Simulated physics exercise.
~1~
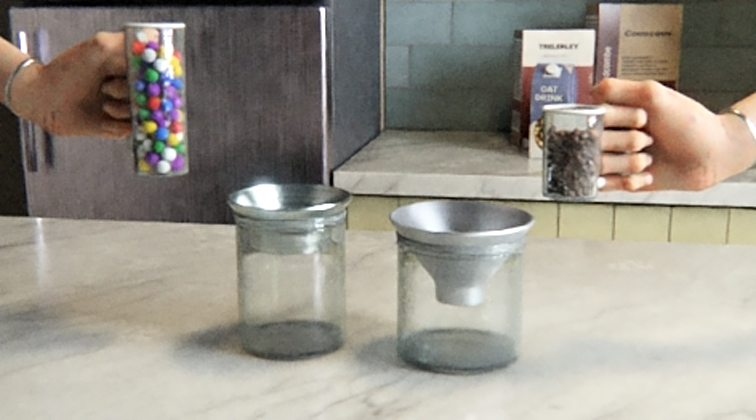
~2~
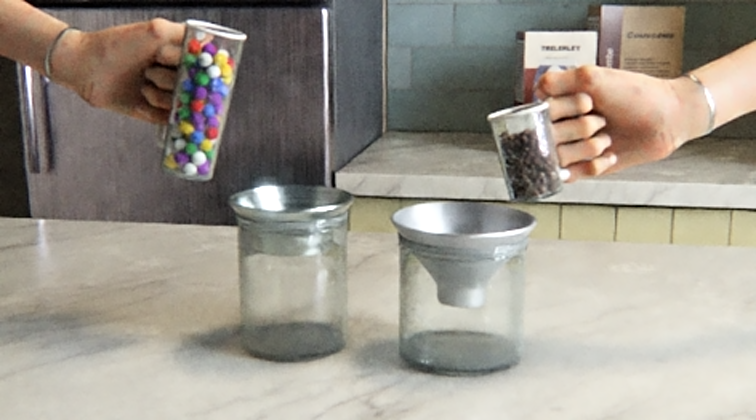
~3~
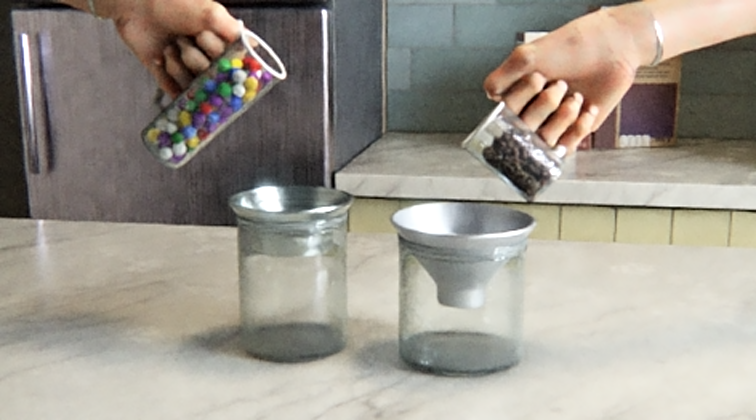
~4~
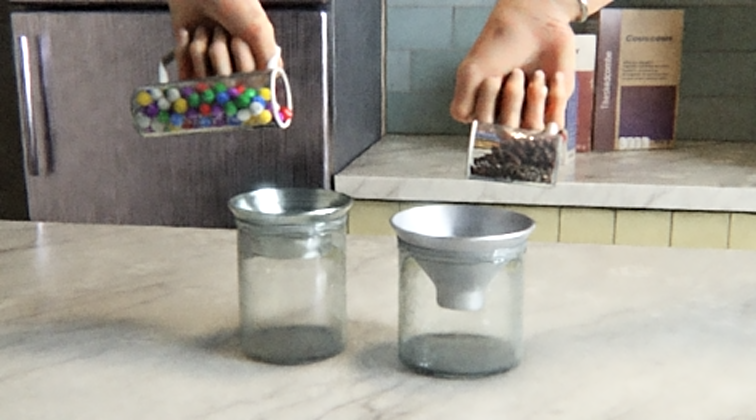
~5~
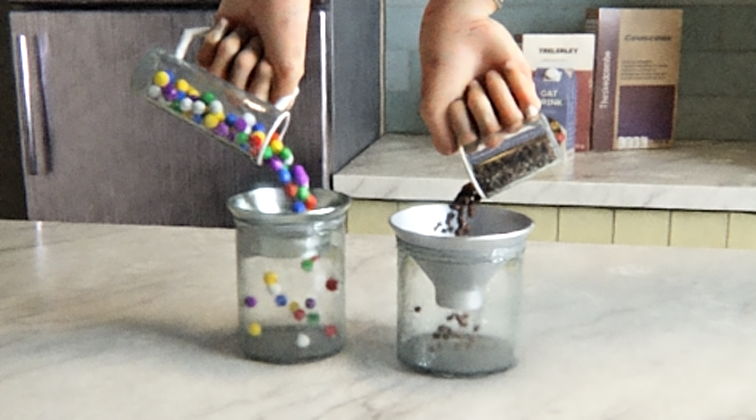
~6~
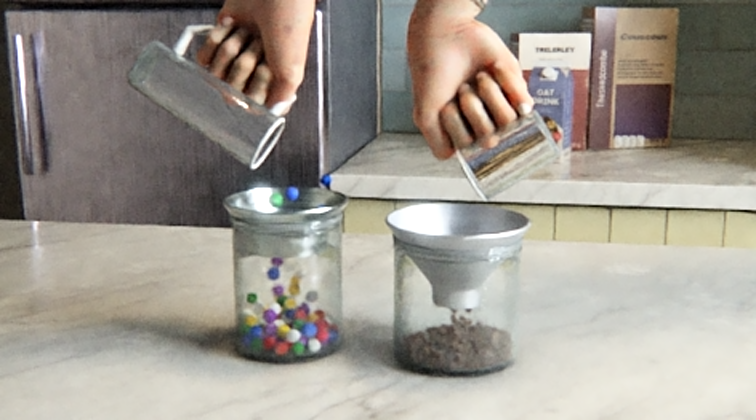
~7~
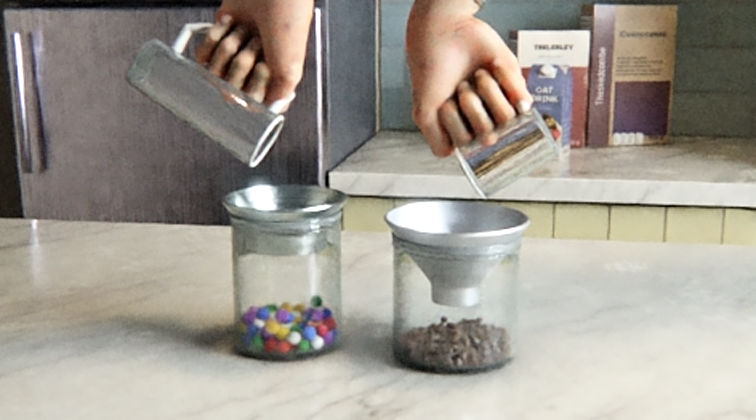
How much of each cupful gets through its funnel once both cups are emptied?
All of the colourful beads pass through the left funnel, and all of the dark bits pass through the right one. Both cupfuls end up resting at the bottom of their jars.
On a marble counter, two hands empty cups of beads and dark bits through funnels into jars.
